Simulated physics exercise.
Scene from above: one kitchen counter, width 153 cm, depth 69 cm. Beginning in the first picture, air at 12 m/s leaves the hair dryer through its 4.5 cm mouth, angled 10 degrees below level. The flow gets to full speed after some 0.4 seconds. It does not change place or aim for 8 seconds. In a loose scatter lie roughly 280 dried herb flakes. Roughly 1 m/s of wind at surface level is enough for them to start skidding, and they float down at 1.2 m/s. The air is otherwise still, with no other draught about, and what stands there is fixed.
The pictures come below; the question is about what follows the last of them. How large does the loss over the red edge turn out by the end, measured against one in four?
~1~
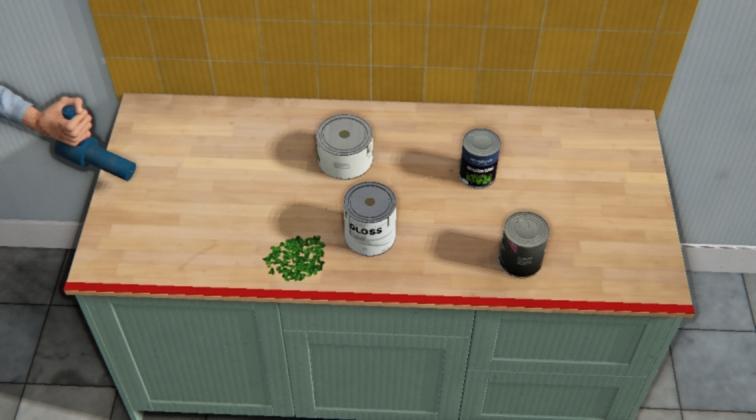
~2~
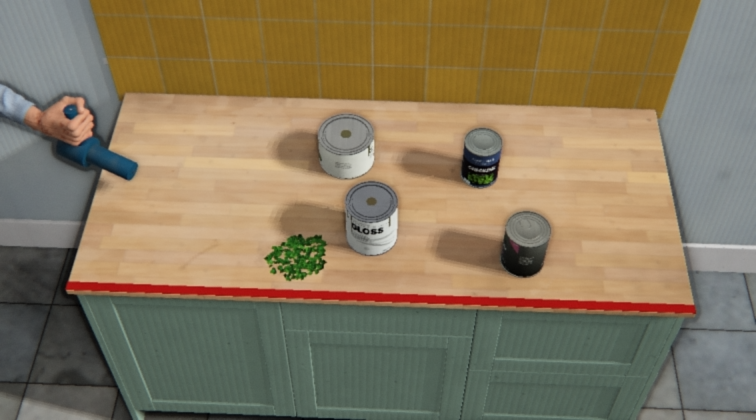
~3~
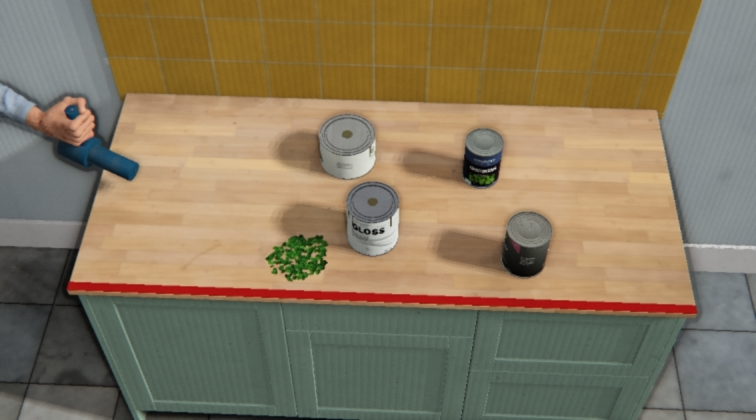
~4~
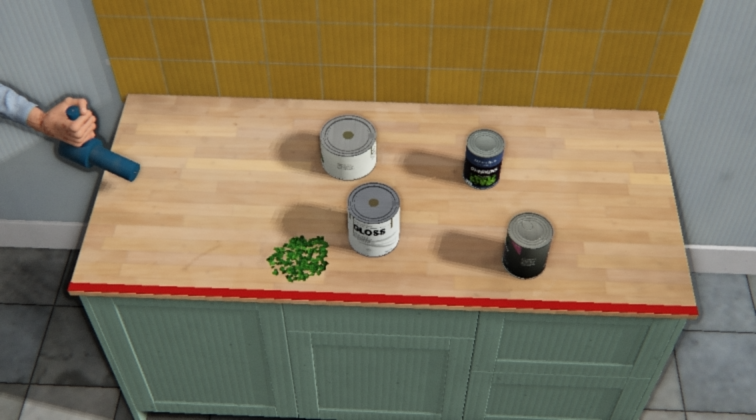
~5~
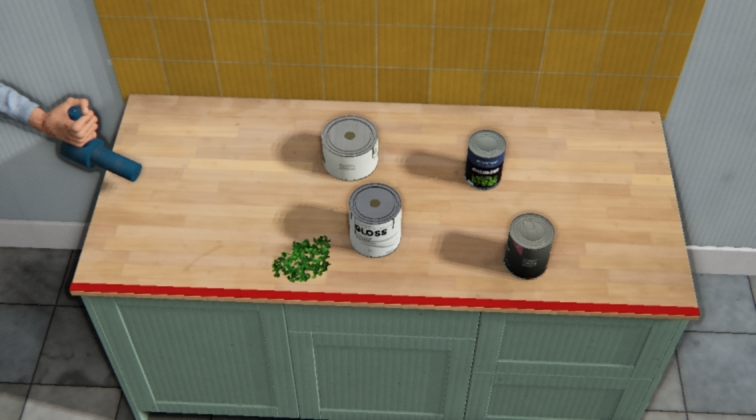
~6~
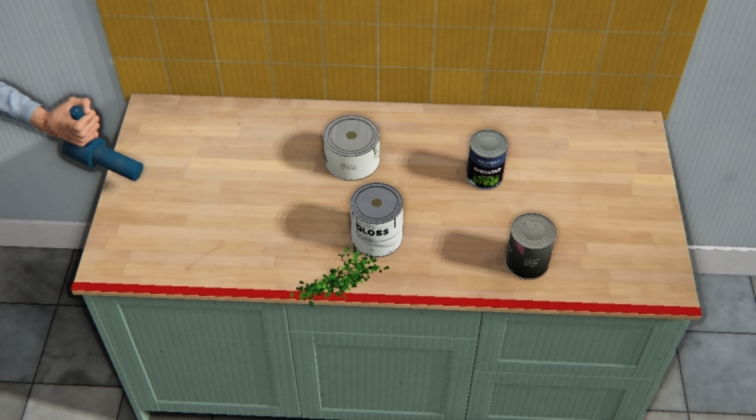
By the end it is above one in four.
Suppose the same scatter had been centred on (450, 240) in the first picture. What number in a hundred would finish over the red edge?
That comes to some 1 in a hundred.
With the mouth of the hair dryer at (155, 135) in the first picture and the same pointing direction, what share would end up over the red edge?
You'd be looking at something like 100 in a hundred.
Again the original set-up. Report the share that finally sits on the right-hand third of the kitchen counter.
Roughly 0 %.
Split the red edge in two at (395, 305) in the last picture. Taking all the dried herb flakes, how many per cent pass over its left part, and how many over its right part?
Estimate: Left ~ 60 %; right ~ 40 %.
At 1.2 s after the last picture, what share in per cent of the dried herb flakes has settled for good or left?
I reckon around 100 per cent.
Then, 1.2 s after the last picture, 3 % are on the move or not yet settled, 98 % are over the red edge.
Then, 2.2 s after the last picture, 1 % are on the move or not yet settled, 98 % are over the red edge.
Then, 4.0 s after the last picture, 0 % are on the move or not yet settled, 98 % are over the red edge.
Then, 7.6 s after the last picture, at the end, 98 % are over the red edge.
